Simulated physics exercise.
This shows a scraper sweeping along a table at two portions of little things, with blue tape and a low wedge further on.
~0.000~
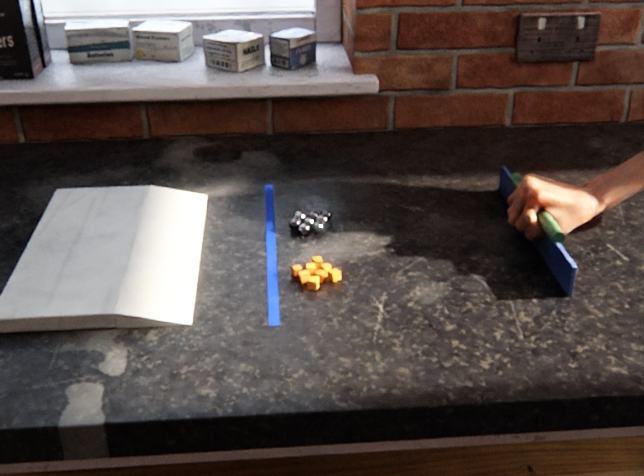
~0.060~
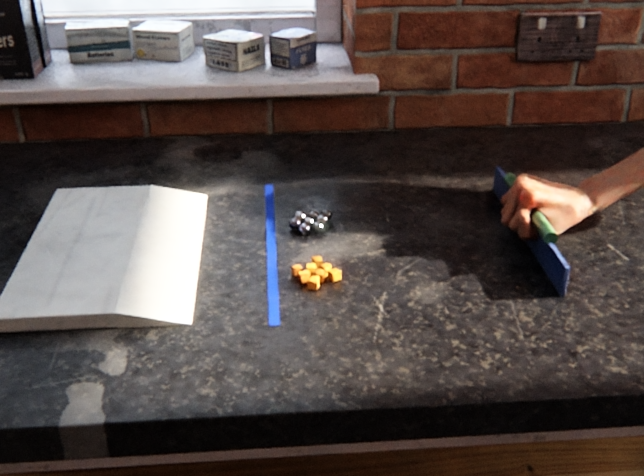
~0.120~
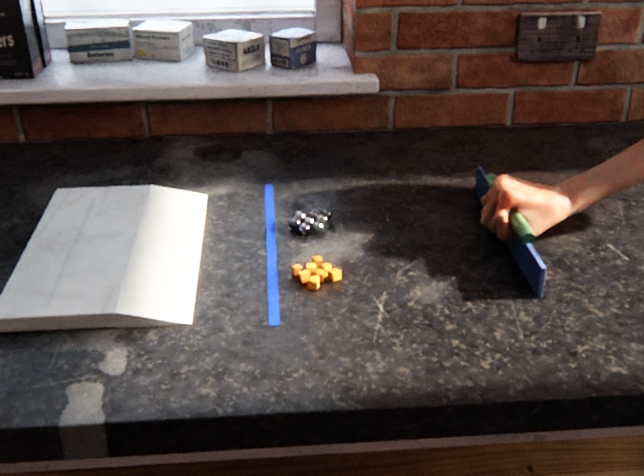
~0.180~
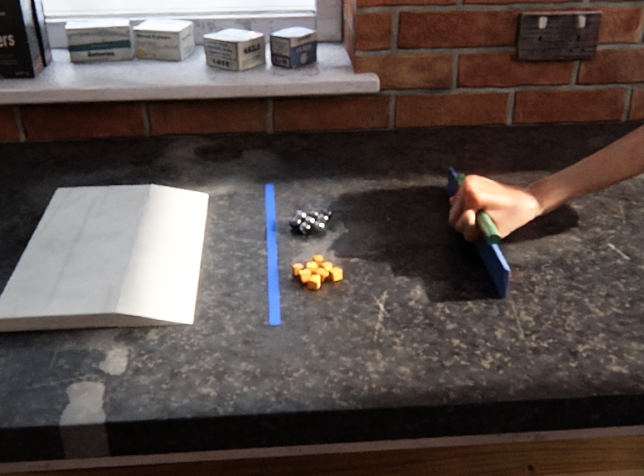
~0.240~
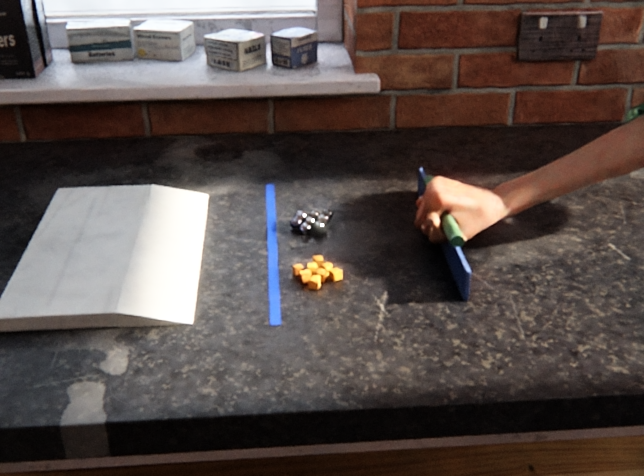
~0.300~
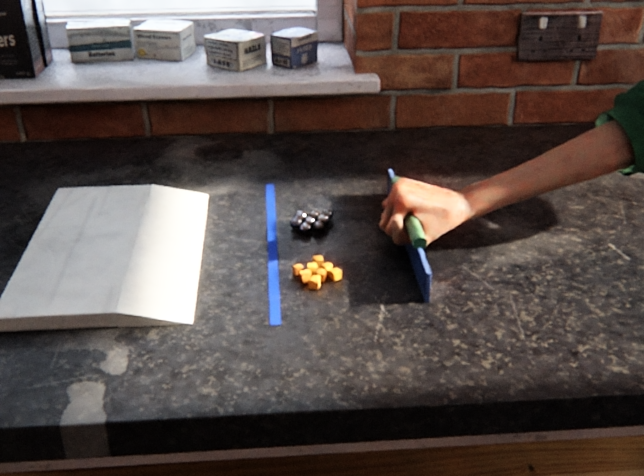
A dark, mottled stone counter beneath a brick wall and a white windowsill with small boxes is seen from the front and slightly above, in patchy sunlight. A pale wedge lies at left, then a strip of blue tape, a cluster of dark, shiny balls behind orange-yellow cubes, and a hand gripping a blue scraper at right. The hand slides the scraper leftward toward the two unmoving clusters while the camera stays still.
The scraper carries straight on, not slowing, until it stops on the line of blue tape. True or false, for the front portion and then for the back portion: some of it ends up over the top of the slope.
Front portion: False; back portion: True.
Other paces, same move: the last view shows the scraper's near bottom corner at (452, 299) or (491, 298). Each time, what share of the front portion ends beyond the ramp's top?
Around 0 % and around 0 %.
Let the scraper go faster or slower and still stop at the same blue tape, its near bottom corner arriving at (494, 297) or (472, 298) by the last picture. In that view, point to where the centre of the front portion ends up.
In the first try it comes to rest at (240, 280), and in the second at (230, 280).
Around 0.43 s, scraper still moving, near (329, 218); front portion all short of the ramp; back portion all short of the ramp.
Around 0.59 s, scraper stopped at the blue tape; front portion all short of the ramp; back portion about a quarter on the ramp, most short of the ramp.
Around 0.87 s, scraper stopped at the blue tape; front portion about a quarter on the ramp, most short of the ramp; back portion most past the top, a small part on the ramp.
Finally (1.8 s), scraper stopped at the blue tape; front portion none past the top, about a quarter on the ramp, most short of the ramp; back portion all past the top.
